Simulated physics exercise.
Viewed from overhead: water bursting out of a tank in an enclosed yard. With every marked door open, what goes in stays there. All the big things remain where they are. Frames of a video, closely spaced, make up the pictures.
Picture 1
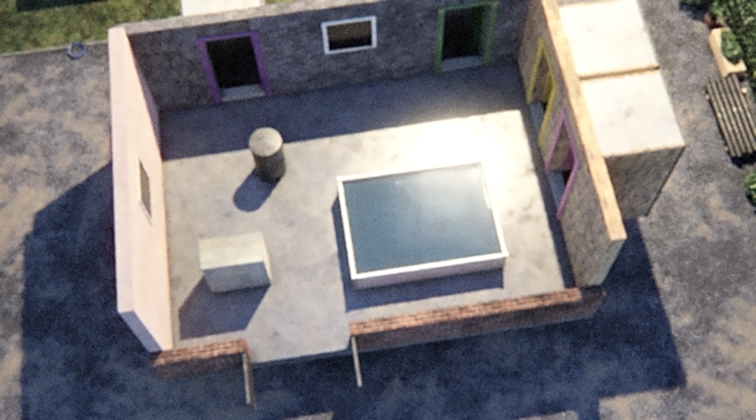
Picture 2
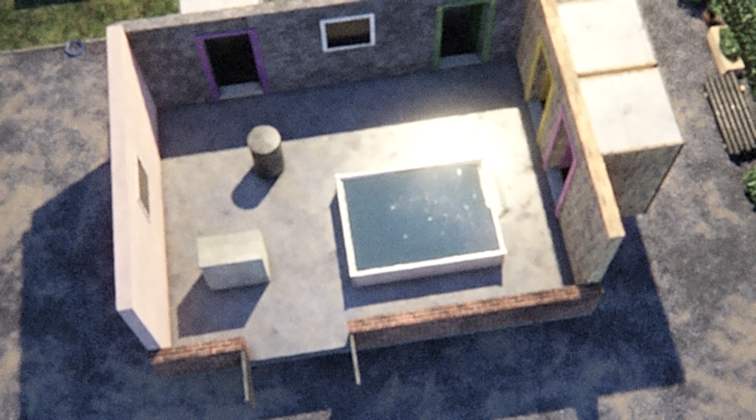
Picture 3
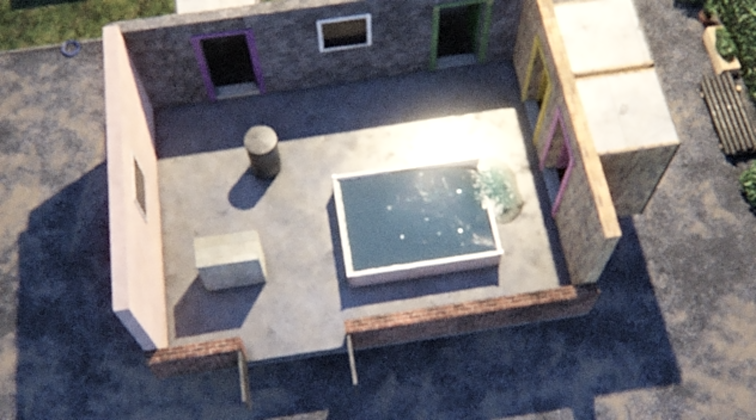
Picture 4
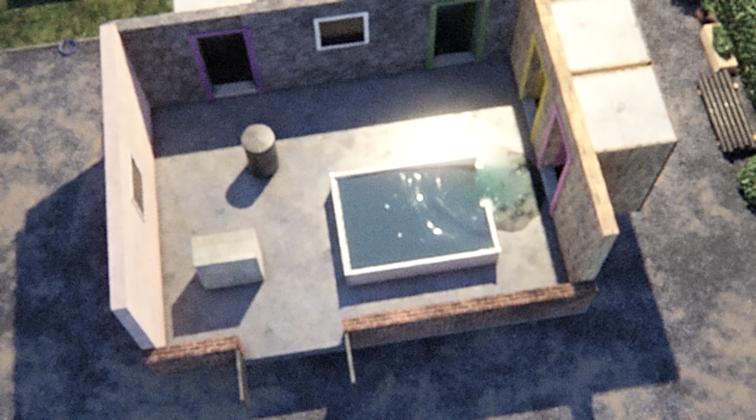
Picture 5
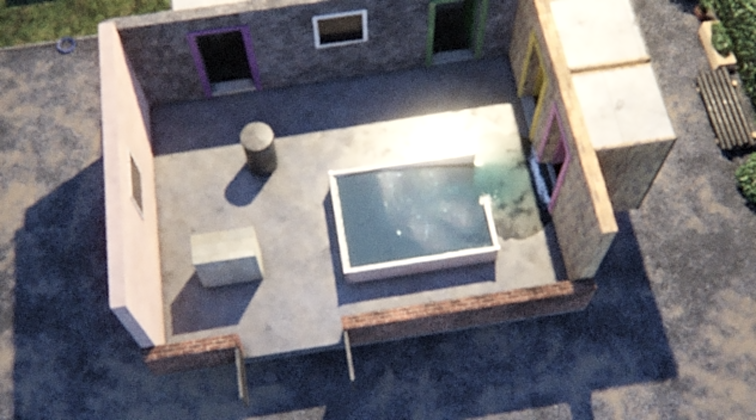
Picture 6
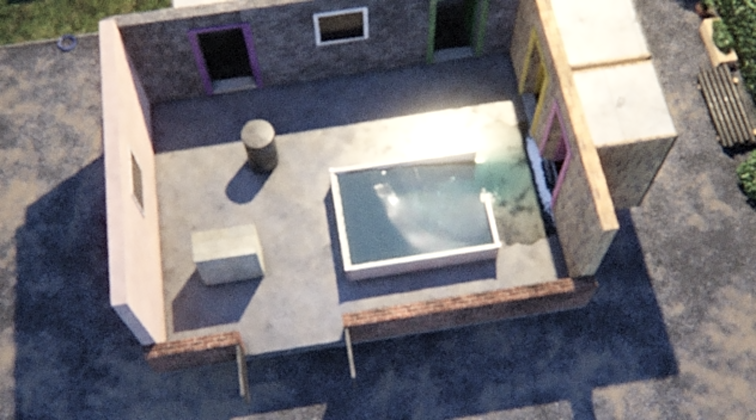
The video shows an overhead view of a walled yard where a rectangular tank of still water begins to ripple, then water bursts through its right side and spreads across the floor to the wall with coloured doorways.
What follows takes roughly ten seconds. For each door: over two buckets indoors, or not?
In order: The purple door will be at or under the cap; the green door will be over the cap; the yellow door will be over the cap; the pink door will be over the cap.
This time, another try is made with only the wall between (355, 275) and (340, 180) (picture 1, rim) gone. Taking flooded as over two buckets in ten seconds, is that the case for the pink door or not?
As far as I can tell, the pink door fails to reach the limit.
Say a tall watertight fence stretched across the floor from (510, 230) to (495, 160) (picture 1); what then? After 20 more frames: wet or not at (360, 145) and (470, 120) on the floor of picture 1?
Not wet, soaked.
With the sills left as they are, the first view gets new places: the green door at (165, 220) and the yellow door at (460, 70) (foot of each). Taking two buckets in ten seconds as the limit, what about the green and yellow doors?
The green door falls short, while the yellow door exceeds it.
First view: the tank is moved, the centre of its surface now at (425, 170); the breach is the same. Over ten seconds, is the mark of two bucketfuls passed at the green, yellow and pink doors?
Lab note - green door: Above the limit; yellow door: Above the limit; pink door: Short of the limit.
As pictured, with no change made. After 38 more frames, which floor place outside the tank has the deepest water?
At about (541, 178).
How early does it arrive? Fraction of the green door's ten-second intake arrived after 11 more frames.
I'd say some 0 per cent.
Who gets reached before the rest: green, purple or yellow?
It's the door marked yellow.
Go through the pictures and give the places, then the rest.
The tank at (420, 218) is whole and still, in the first picture.
Water pours out at (484, 189) and has run to (500, 215), in the second picture.
Water pours out at (480, 190) and has run to (519, 203), in the third picture.
The front is at (541, 195), out from the gap at (478, 188), in the fourth picture.
The front is at (549, 217), out from the gap at (477, 186), in the fifth picture.
Water pours out at (478, 183) and has run to (553, 226), in the sixth picture.
A moment on, water covers 10 % of the floor; the purple door not reached, the green door not reached, the yellow door wet at the sill, nothing in, the pink door over two buckets in.
Next, water covers 20 % of the floor; the purple door not reached, the green door wet at the sill, nothing in, the yellow door under two buckets in, the pink door far over two buckets in.
Then, water covers 30 % of the floor; the purple door not reached, the green door over two buckets in, the yellow door over two buckets in, the pink door far over two buckets in.
Later, water covers 60 % of the floor; the purple door wet at the sill, nothing in, the green door far over two buckets in, the yellow door over two buckets in, the pink door far over two buckets in.
In the end, water covers 90 % of the floor; the purple door wet at the sill, nothing in, the green door far over two buckets in, the yellow door over two buckets in, the pink door far over two buckets in.
